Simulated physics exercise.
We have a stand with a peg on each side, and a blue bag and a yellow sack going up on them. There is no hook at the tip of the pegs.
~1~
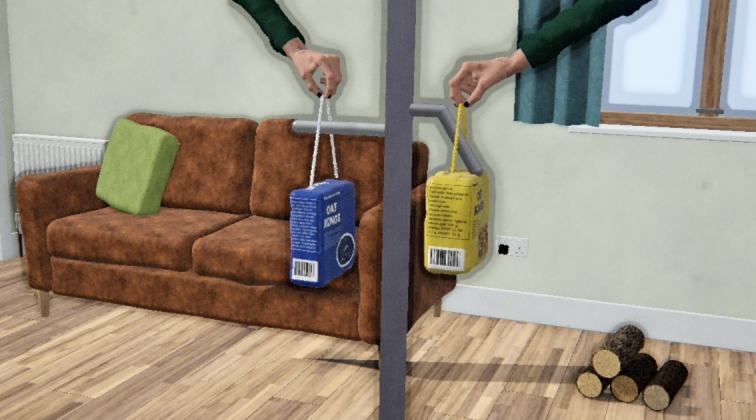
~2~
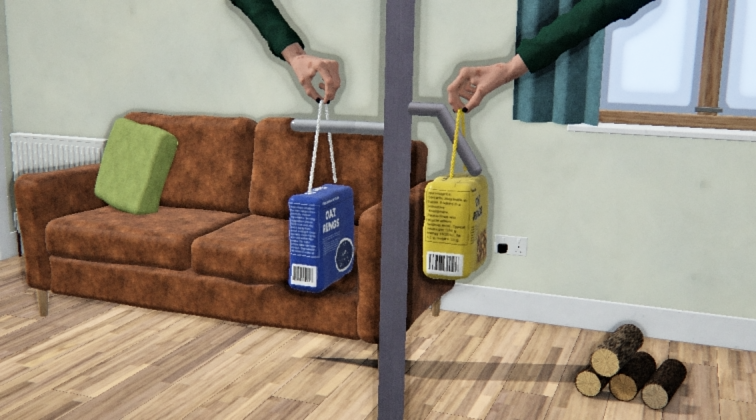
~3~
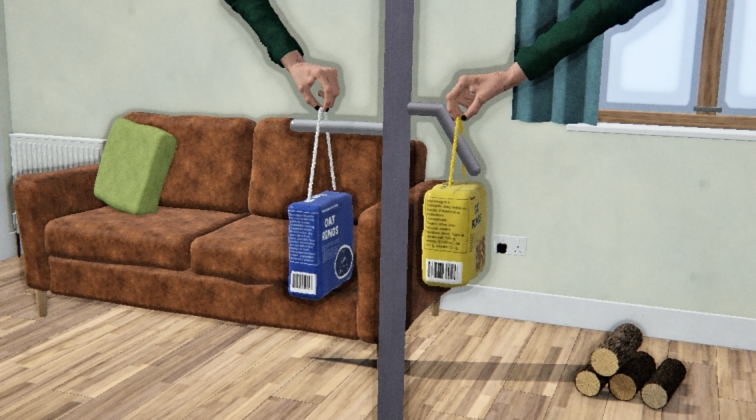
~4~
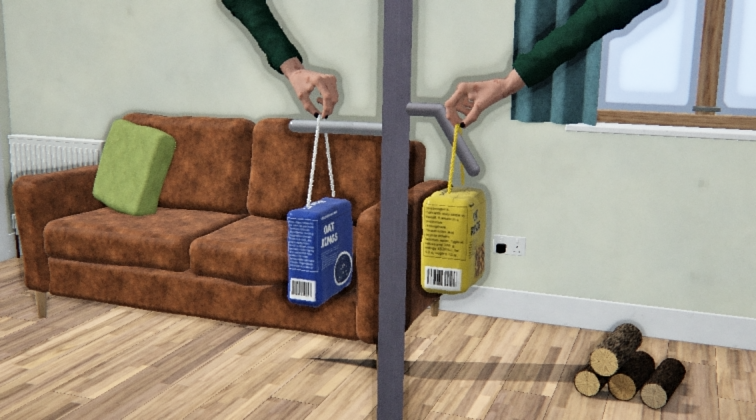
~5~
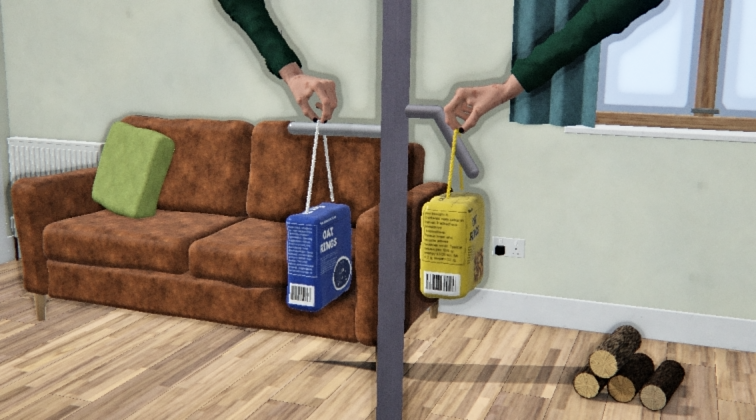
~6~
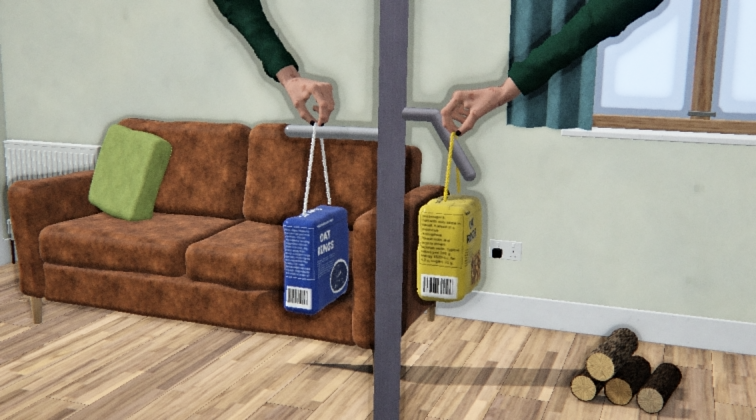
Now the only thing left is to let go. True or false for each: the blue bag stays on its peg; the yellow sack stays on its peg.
Blue bag staying put: True; yellow sack staying put: False.
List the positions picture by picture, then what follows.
The first frame shows blue bag (324, 231); yellow sack (458, 220); left peg tip (298, 126); right peg tip (476, 171).
The second frame shows blue bag (323, 236); yellow sack (456, 225).
The third frame shows blue bag (322, 244); yellow sack (455, 232).
The fourth frame shows blue bag (321, 250); yellow sack (454, 240).
The fifth frame shows blue bag (320, 255); yellow sack (453, 244).
The sixth frame shows blue bag (317, 258); yellow sack (450, 247); left peg tip (291, 131), about level; right peg tip (469, 175), sloping steeply down.
Then, 0.46 s past the final frame, blue bag on its peg near (316, 259); yellow sack on the floor.
When it is over, blue bag on its peg near (316, 259); yellow sack on the floor. The blue bag holds on and the yellow sack comes down.
